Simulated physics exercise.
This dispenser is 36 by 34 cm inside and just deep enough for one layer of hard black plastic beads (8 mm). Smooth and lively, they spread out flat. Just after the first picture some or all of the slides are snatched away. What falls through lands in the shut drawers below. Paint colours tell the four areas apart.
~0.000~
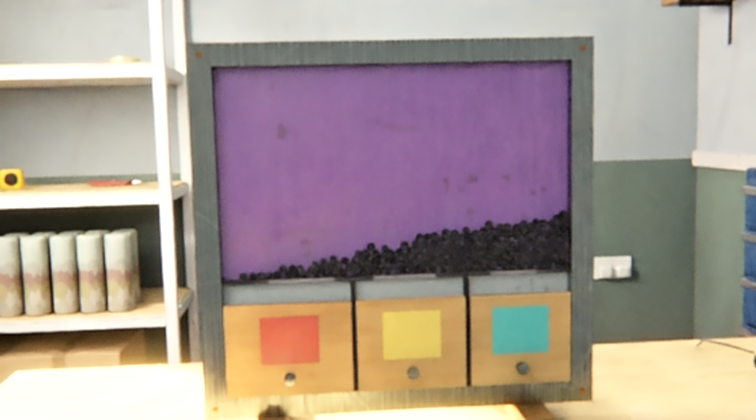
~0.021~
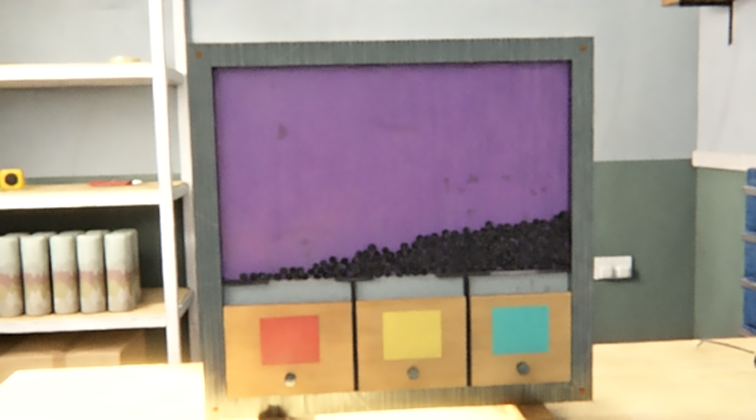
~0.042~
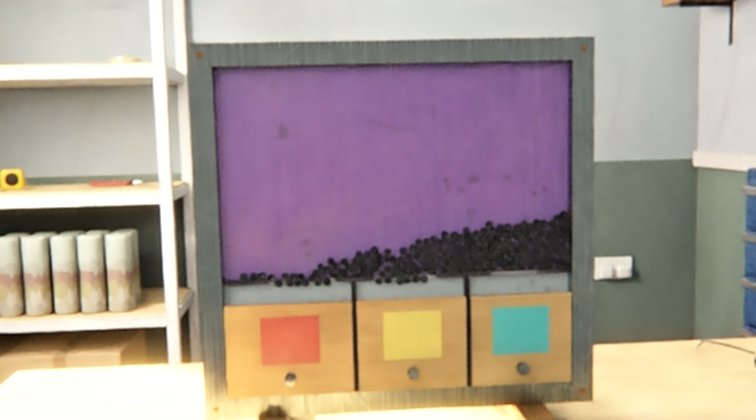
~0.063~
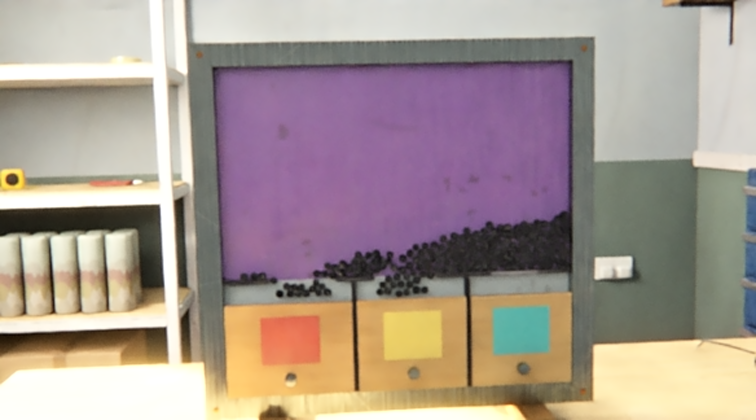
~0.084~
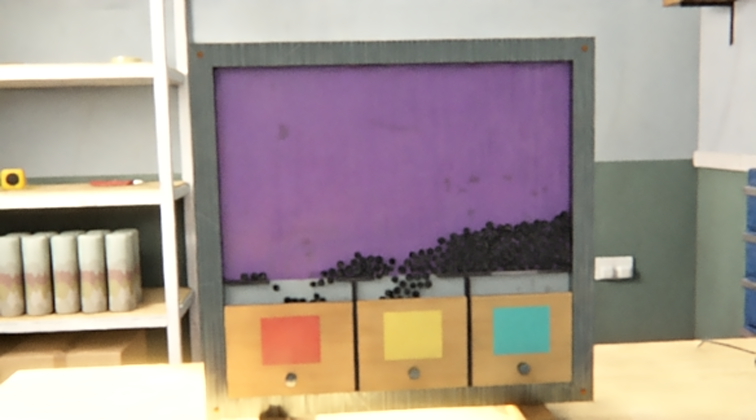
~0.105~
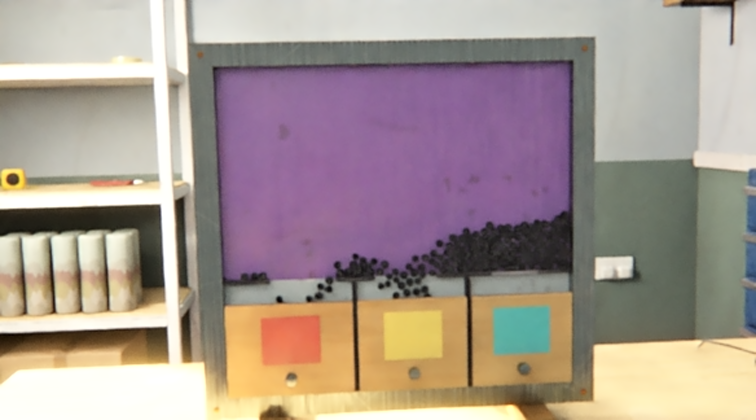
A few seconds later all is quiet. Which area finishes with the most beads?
The one marked yellow.
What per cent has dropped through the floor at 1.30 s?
Some 60 per cent.
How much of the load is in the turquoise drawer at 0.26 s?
About 0 per cent.
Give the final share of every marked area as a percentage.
Red drawer: 10; purple store: 35; turquoise drawer: 0; yellow drawer: 55.
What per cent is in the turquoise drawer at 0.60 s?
Roughly 0 per cent.
By 0.26 s, 40 % are out; red 10 %, purple 60 %, yellow 25 %.
By 0.60 s, 50 % are out; red 10 %, purple 50 %, yellow 35 %.
By 1.30 s, 60 % are out; red 10 %, purple 40 %, yellow 50 %.
At rest by 2.5 s, 65 % are out; red 10 %, purple 35 %, turquoise 0 %, yellow 55 %.
